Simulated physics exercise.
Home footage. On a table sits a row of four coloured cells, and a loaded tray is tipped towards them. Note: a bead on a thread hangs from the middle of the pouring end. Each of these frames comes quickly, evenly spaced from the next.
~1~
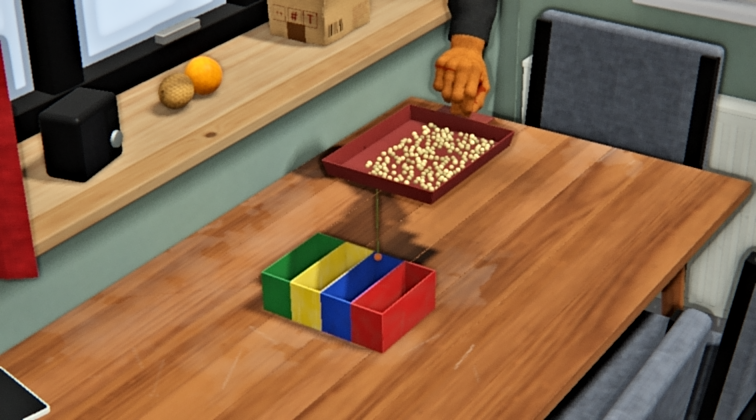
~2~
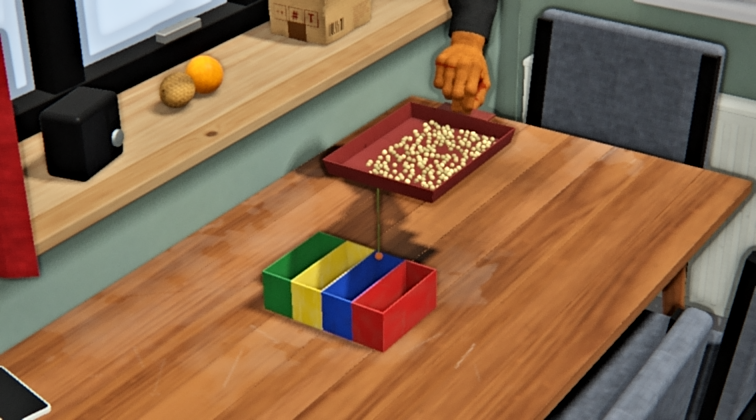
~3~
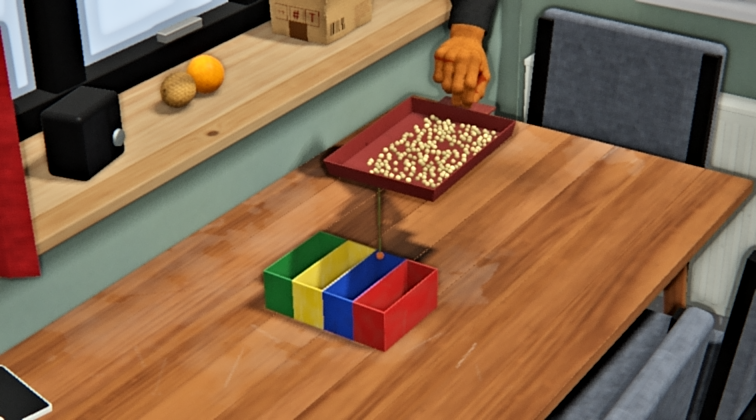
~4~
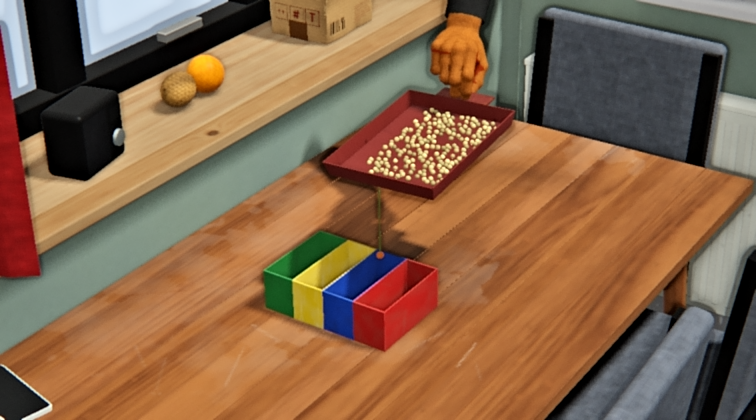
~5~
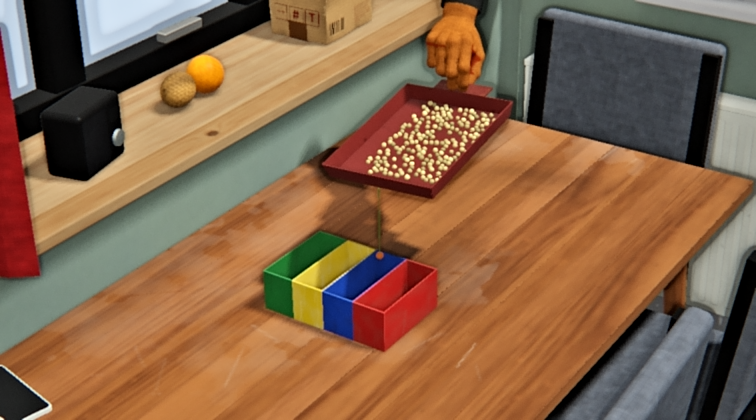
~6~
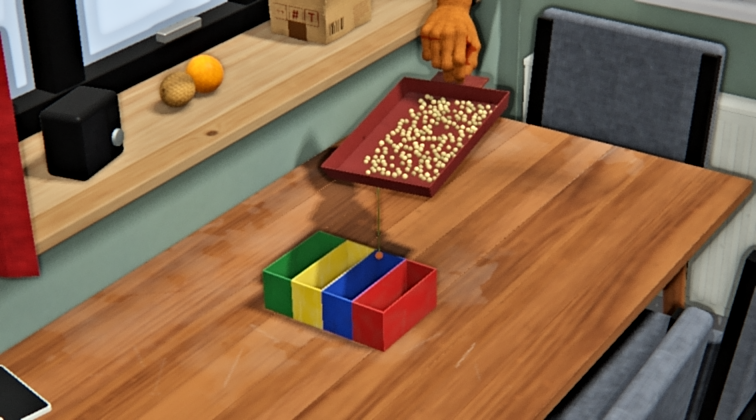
The clip opens on a red tray of small pale beans, held level by a hand above green, yellow, blue and red cells on a wooden table, a bead hanging on a thread. The hand then shifts slightly left and gradually tilts the tray, lowering its pouring end's left corner.
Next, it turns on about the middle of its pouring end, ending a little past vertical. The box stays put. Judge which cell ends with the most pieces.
The green cell ends with the most.
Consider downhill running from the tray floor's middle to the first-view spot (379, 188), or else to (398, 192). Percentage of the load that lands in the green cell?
In turn, 0 percent and then 0 percent.
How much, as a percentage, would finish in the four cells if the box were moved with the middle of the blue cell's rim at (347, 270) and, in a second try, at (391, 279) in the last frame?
You'd get near 100 percent first and near 80 percent next.
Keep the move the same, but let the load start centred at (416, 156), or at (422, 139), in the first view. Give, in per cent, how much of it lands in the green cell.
Estimate: 50 % first, 60 % second.
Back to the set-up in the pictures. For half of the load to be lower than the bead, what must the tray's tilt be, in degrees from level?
Roughly 105°.
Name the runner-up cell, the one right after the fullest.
That would be yellow.
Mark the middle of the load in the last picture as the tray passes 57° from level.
Its middle sits at about pixel (357, 174).
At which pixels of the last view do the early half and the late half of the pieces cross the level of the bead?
At about (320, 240), then at (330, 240).
Shortly afterwards, tray tipped steeply; all but a few on the tray; only a few in the green cell; only a few falling or outside the box.
Next, tray tipped right over; the bulk on the tray; a little in the green cell; only a few in the yellow cell; a little falling or outside the box.
Some moments later, tray tipped past a quarter turn; near half in the green cell; near a third in the yellow cell; a little in the blue cell.
In the end, tray tipped past a quarter turn; near half in the green cell; near a third in the yellow cell; a little in the blue cell; none at all in the red cell.
